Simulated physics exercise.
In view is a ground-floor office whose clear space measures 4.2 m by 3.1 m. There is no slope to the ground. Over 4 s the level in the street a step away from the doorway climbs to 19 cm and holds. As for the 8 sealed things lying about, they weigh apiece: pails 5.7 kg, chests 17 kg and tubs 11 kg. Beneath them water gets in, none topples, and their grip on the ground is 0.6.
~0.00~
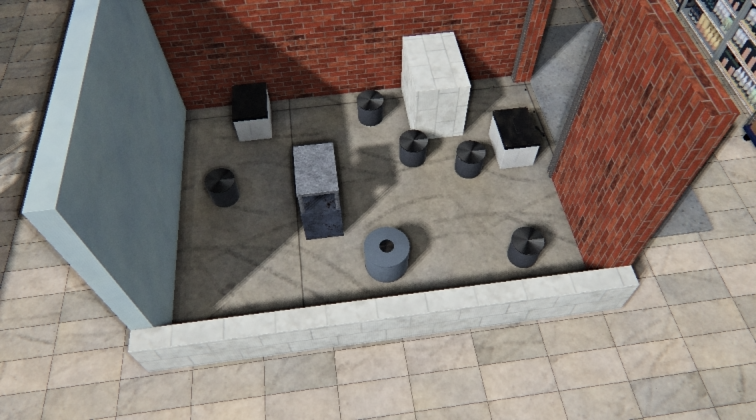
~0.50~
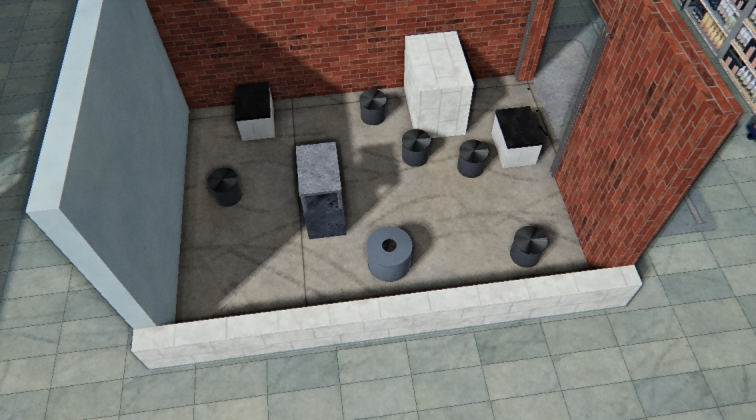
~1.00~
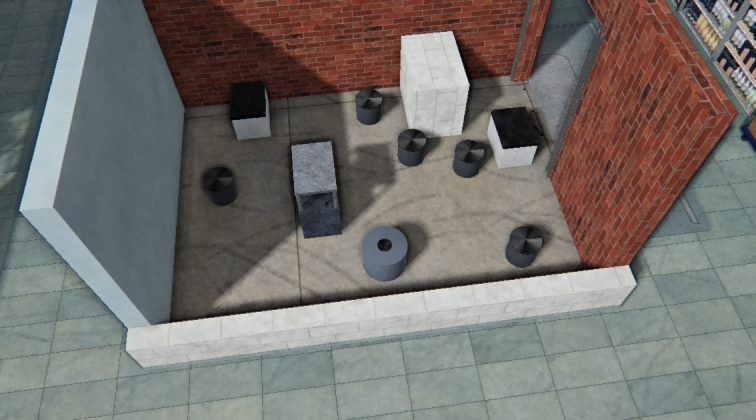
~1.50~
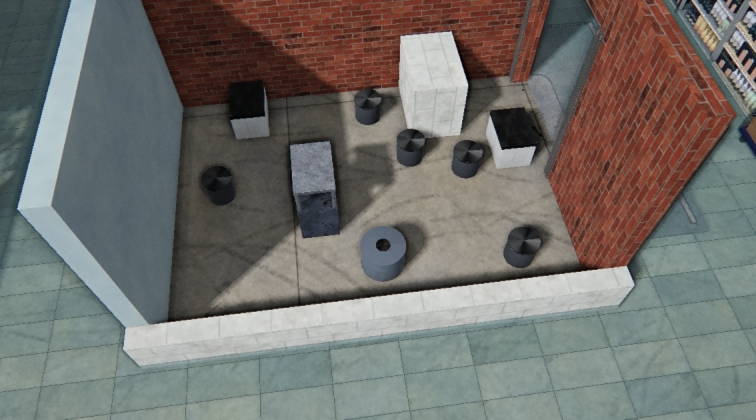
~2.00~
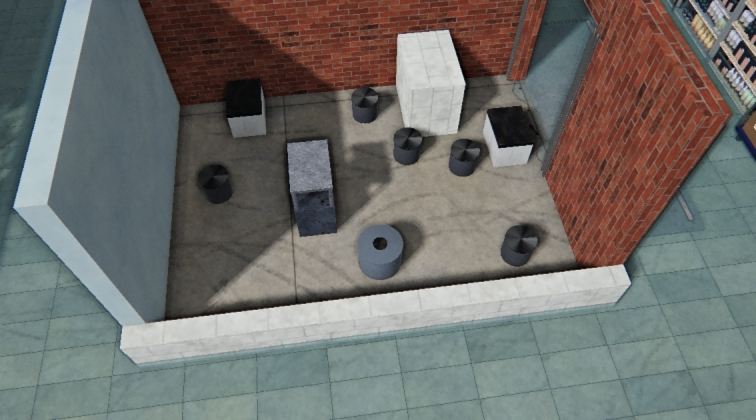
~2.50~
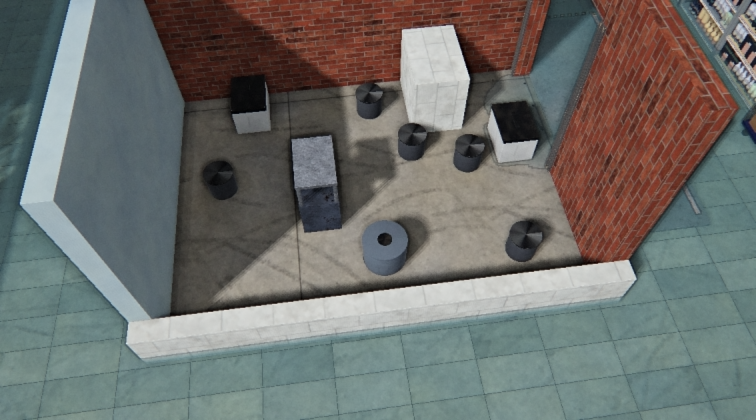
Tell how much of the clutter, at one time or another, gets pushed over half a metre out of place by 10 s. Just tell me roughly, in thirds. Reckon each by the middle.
A fair number move that far, a third to two thirds.
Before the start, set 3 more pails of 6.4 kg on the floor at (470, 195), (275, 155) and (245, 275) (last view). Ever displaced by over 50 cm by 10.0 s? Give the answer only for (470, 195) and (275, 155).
One by one: Above; below.
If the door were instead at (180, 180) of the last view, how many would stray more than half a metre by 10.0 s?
Then it comes to 4.
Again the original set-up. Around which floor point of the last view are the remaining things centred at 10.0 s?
They average out to somewhere around (295, 183).
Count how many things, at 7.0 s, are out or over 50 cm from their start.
The number I get is 3.
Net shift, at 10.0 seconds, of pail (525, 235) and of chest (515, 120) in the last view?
Shifts: 60 cm / 350 cm.
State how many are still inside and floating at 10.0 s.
At that instant the tally stands at 5.
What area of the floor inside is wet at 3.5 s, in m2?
I'd put it close to 1.5 m2.
After 3.5 s 0 of 8 are over 50 cm from their spots; 0 afloat.
After 4.5 s 1 of 8 are over 50 cm from their spots; 0 afloat.
After 7.0 s 3 of 8 are over 50 cm from their spots; 3 afloat.
After 10.0 s 5 of 8 are over 50 cm from their spots, and 5 have been at some point; 5 afloat.
